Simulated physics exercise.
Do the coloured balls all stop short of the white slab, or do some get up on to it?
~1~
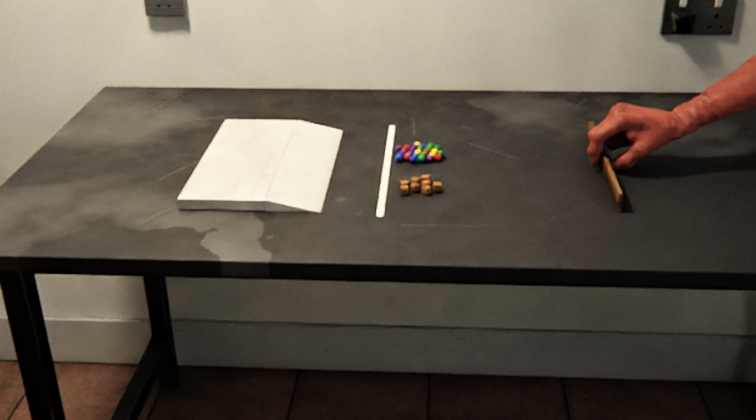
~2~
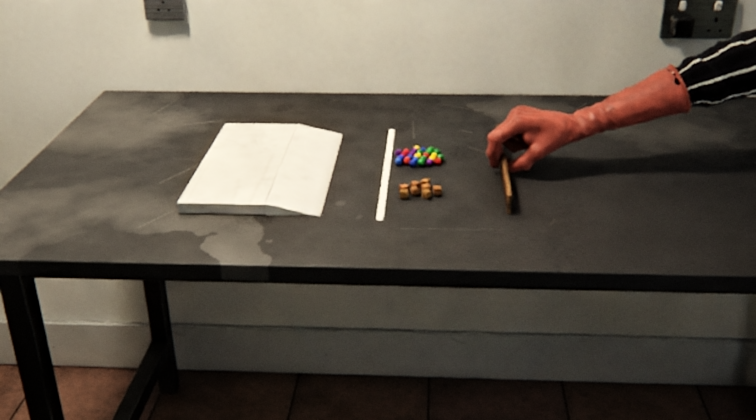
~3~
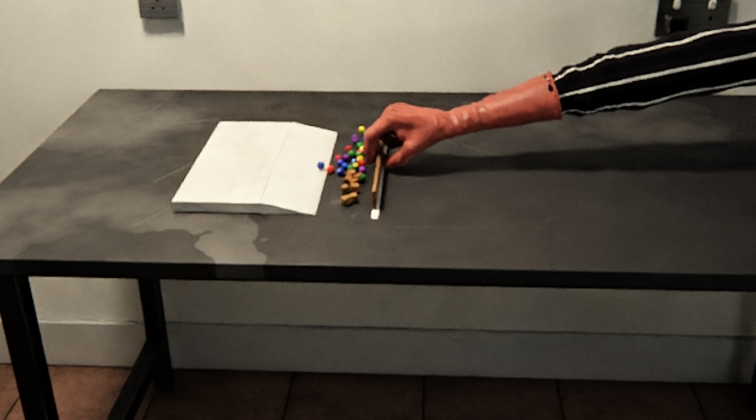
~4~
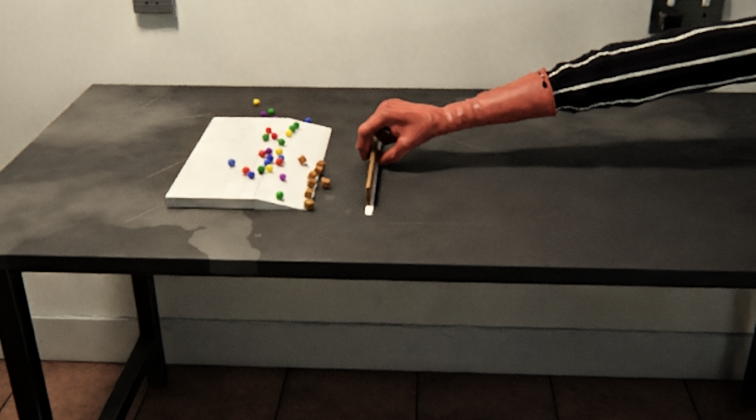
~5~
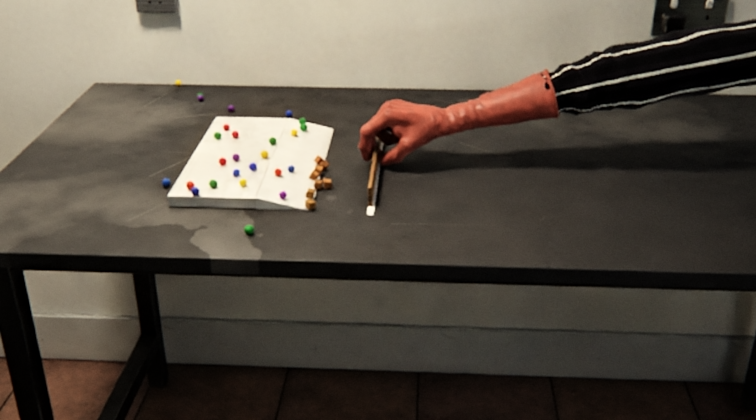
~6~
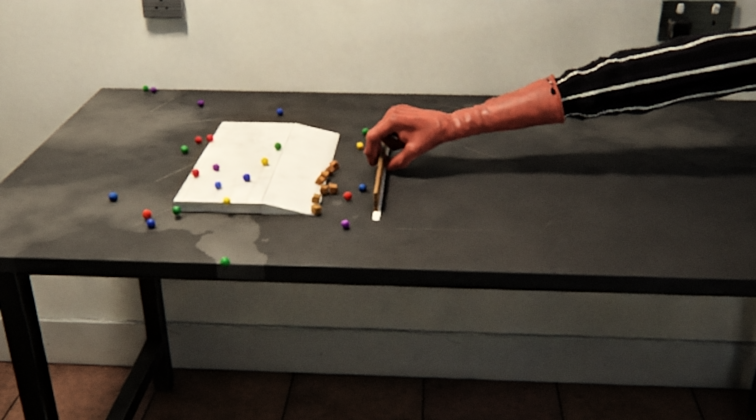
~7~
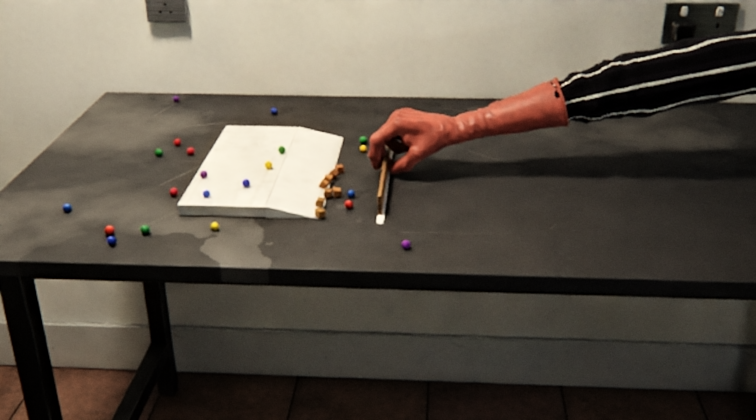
Some of the coloured balls get up on to the slab, while the brown pieces stop at its edge.
On a dark table against a pale wall, seen from the front and slightly above, a white slab with a sloping right side lies left of a strip of white tape. Just right of the tape sit a cluster of coloured balls and, nearer the viewer, a group of small brown pieces. A hand in a striped sleeve sweeps an upright strip of wood leftward, pushing both groups along, and stops it at the tape. The balls scatter over the slab and across the table, some rolling back rightward. Finally a few balls rest on the slab, while the brown pieces stay bunched at its right edge.
